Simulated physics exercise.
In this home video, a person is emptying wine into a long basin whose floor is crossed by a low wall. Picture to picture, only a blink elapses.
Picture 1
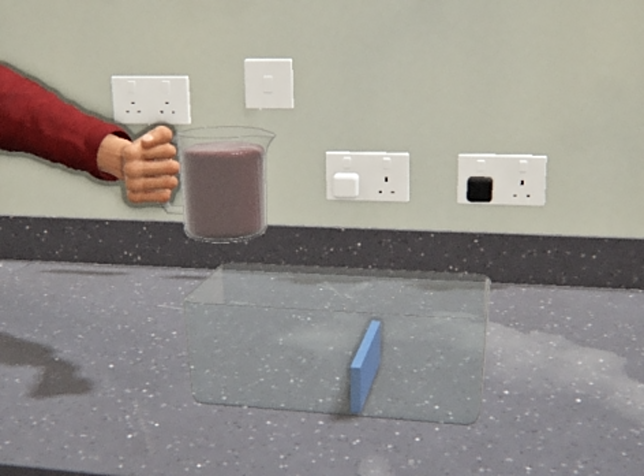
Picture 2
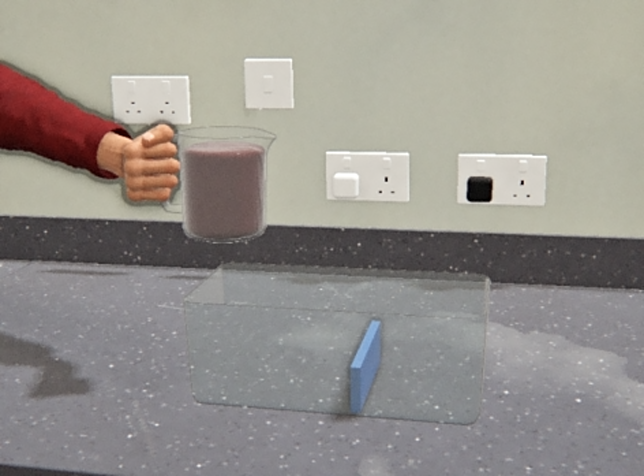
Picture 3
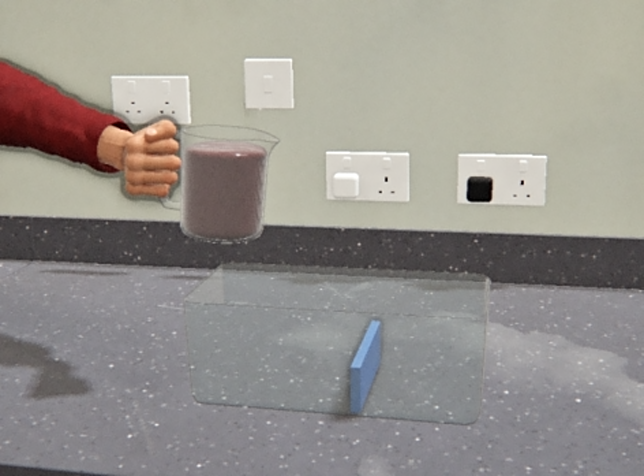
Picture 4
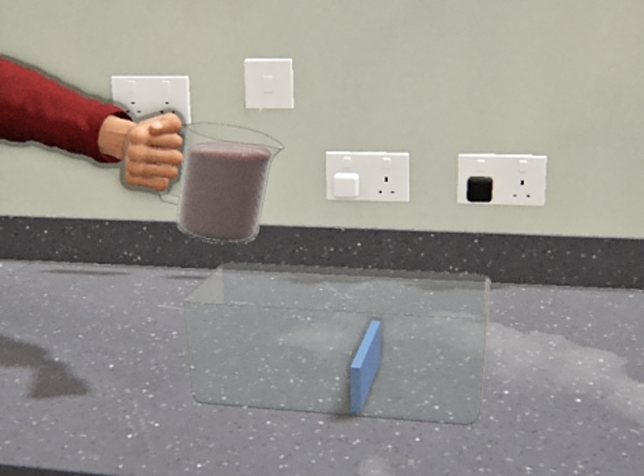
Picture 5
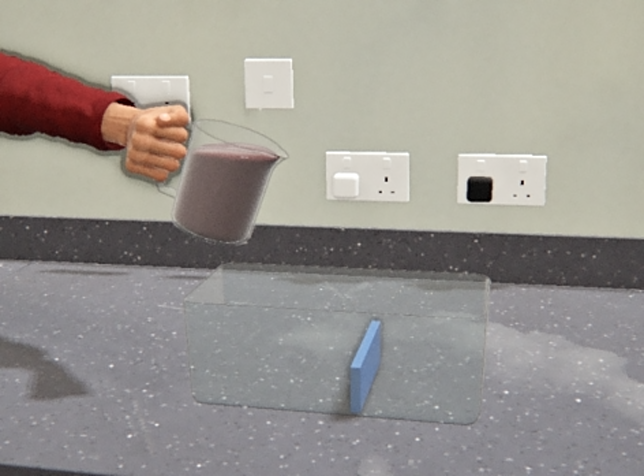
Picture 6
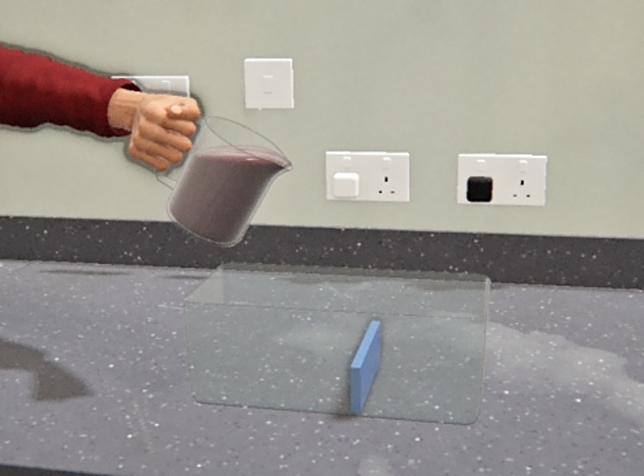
A hand tilts a glass jug of dark wine rightward above a clear basin.
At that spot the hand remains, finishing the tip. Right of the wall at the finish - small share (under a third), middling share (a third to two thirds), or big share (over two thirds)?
Small.
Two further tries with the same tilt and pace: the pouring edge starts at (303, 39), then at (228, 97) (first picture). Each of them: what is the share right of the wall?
The first start gives some 90 %, the second some 5 %.
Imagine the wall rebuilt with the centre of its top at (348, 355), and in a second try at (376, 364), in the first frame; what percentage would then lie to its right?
First try around 45 percent; second try around 10 percent.
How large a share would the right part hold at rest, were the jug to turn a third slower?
Near 5 parts in a hundred.
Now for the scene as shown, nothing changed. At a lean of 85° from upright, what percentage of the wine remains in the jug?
Around 65 percent remains.
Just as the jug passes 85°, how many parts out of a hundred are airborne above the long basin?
Something like 20 per cent of it.
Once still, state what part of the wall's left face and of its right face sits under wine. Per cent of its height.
The left reaches some 40 %, the right about 0 %.
A moment on, the jug is tipped on its side and 67 per cent is still to pour, 12 is left of the wall and 0 right of it.
Next, the jug is tipped on its side and 25 per cent is still to pour, 58 is left of the wall and 1 right of it.
Then the jug is tipped on its side and 7 per cent is still to pour, 83 is left of the wall and 2 right of it.
Later the jug is tipped on its side and 2 per cent is still to pour, 93 is left of the wall and 2 right of it.
Finally, 96 per cent lies left of the wall, 2 right of it and 2 outside.
